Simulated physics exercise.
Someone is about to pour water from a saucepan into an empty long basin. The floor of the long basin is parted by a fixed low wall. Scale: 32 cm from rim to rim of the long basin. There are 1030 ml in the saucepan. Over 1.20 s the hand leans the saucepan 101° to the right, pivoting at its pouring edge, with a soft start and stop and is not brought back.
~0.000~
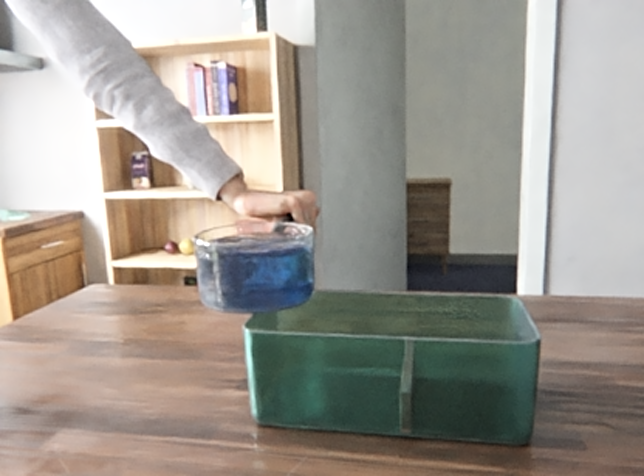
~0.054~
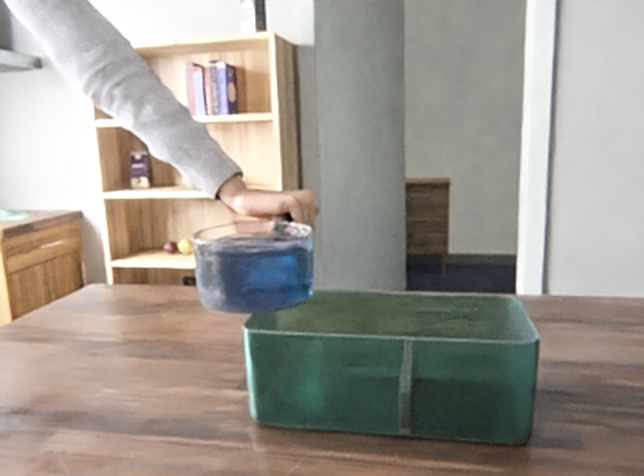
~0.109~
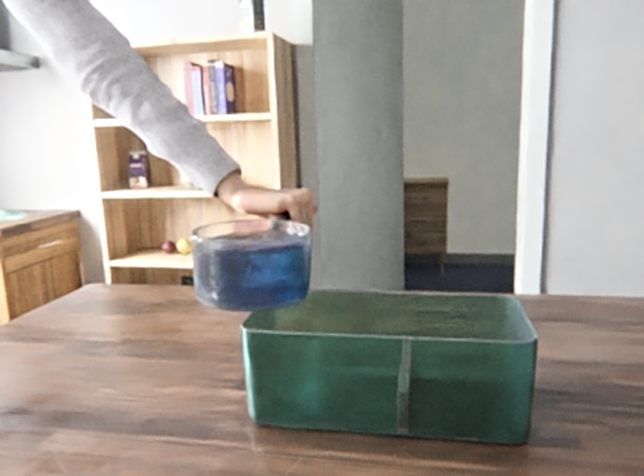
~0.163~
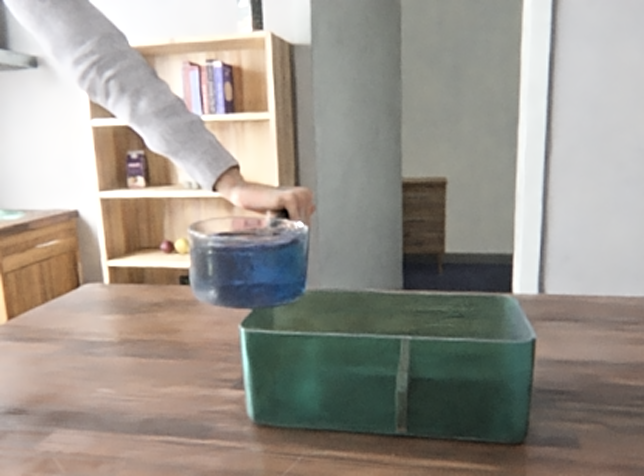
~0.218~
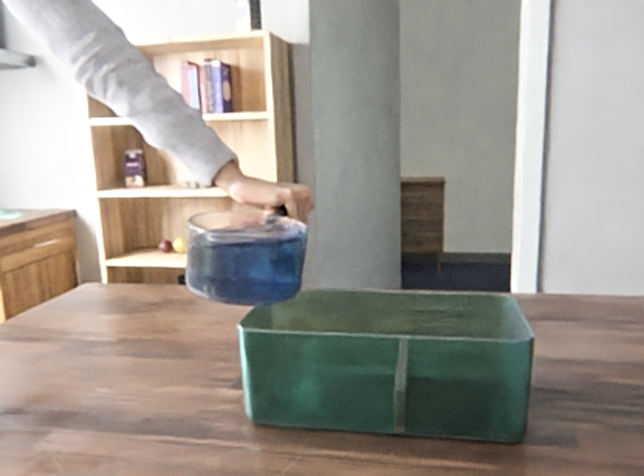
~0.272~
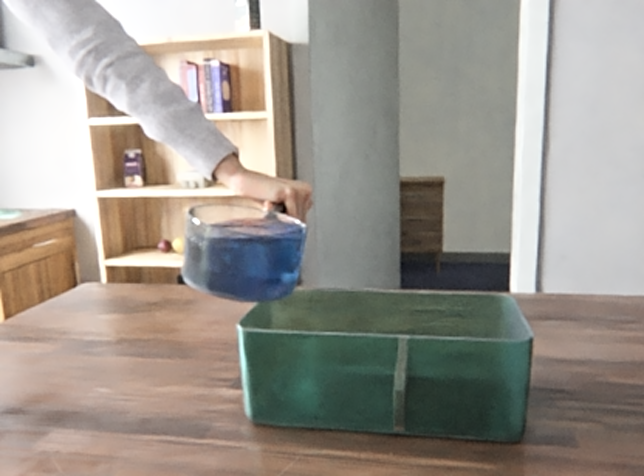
A hand in a light grey sleeve reaches in from the upper left, holding a clear saucepan of blue water above a dark wooden table, seen from the front in a room. Below and to the right sits a green, see-through long basin with a dividing wall, before a wooden bookshelf and a grey column. The hand slowly leans the saucepan slightly rightward, while the view shifts very slightly.
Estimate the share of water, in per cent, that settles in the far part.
About 40 per cent.
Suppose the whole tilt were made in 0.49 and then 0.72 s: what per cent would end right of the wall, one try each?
In turn about 45 and 45 per cent.
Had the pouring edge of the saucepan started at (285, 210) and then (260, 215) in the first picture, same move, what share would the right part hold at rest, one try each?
In turn about 15 and 5 per cent.
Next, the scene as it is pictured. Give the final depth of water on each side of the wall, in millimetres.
Some 24 mm on the left and 22 mm on the right.
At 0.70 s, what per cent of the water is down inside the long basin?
About 10 per cent.
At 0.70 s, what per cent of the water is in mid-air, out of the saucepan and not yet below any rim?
About 26 per cent.
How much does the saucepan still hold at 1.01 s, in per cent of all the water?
Near 14 in a hundred.
After 0.70 s the tilt is 64° and 63 per cent is still to pour, 10 is left of the wall and 0 right of it.
After 1.01 s the tilt is 95° and 14 per cent is still to pour, 36 is left of the wall and 35 right of it.
After 1.34 s the tilt is 101° and 1 per cent is still to pour, 57 is left of the wall and 39 right of it.
After 1.70 s the tilt is 101° and 0 per cent is still to pour, 60 is left of the wall and 39 right of it.
In the end 60 per cent lies left of the wall, 40 right of it and 1 outside.
